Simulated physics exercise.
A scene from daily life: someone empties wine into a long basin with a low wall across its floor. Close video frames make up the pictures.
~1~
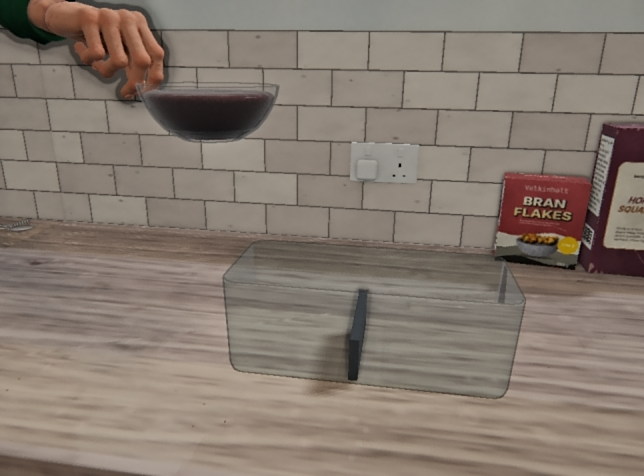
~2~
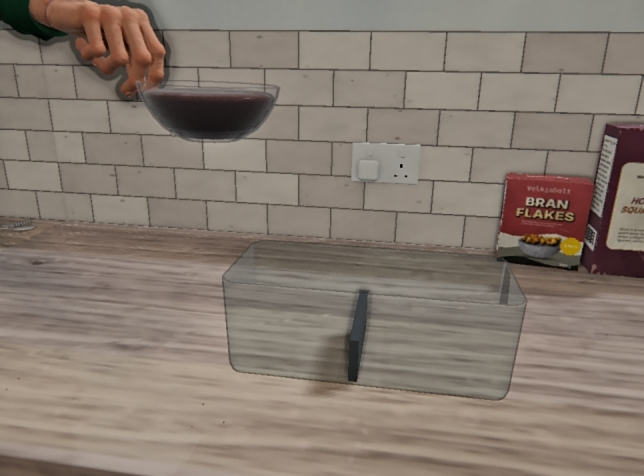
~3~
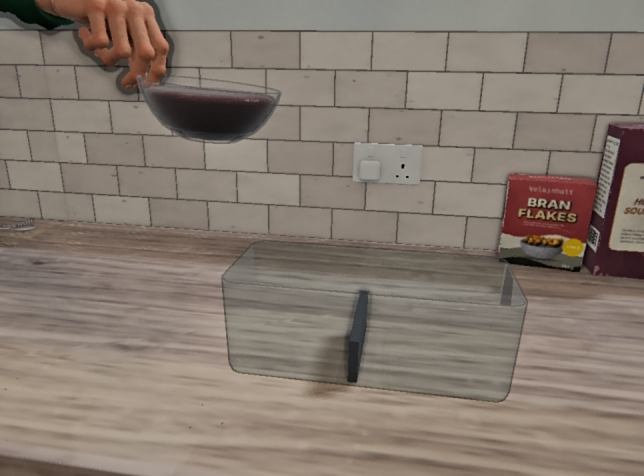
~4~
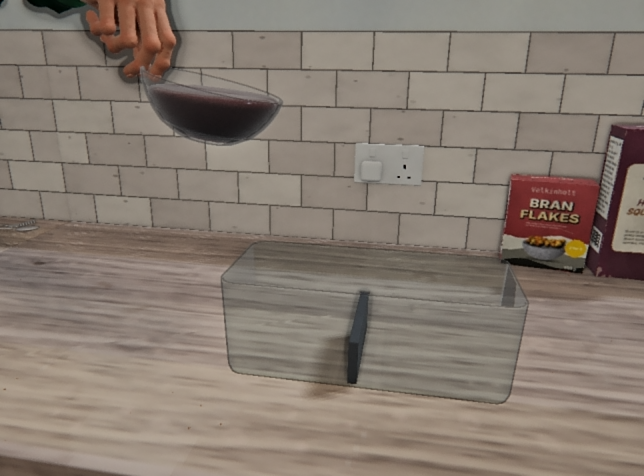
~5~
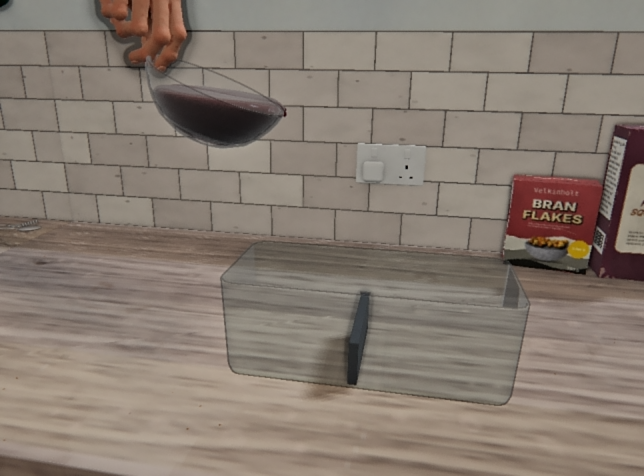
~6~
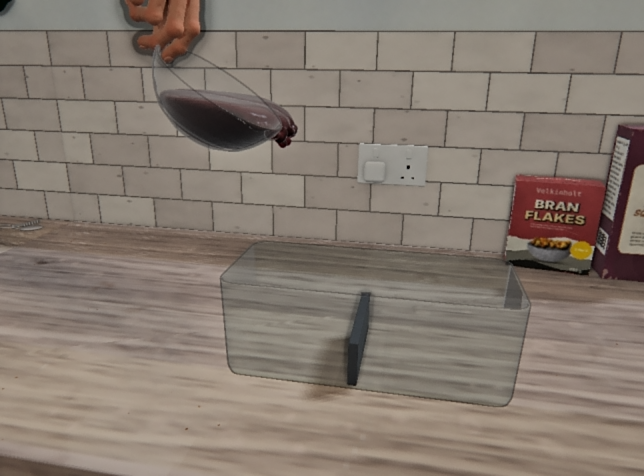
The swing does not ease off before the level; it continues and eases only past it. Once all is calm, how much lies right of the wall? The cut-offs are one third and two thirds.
Lower than a third.
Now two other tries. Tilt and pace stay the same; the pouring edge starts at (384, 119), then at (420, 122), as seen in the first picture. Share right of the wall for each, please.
90 %, then 90 %.
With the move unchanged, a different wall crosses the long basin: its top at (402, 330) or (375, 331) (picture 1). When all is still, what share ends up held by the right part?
I'd expect near 15 percent the first time and near 20 percent the next.
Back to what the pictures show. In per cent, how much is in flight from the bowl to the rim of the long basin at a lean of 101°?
It comes to 35 per cent or so.
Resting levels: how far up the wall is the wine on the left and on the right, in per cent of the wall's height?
It settles around 50 on the left side and around 0 on the right side.
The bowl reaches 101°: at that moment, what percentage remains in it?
It works out to close to 0 percent.
A moment on, the bowl is tipped right over and 2 per cent is still to pour, 64 is left of the wall and 0 right of it.
Next, the bowl is tipped right over and 0 per cent is still to pour, 89 is left of the wall and 2 right of it.
Then the bowl is tipped right over and 0 per cent is still to pour, 89 is left of the wall and 5 right of it.
Later the bowl is tipped right over and 0 per cent is still to pour, 89 is left of the wall and 5 right of it.
In the end 89 per cent lies left of the wall, 5 right of it and 6 outside.
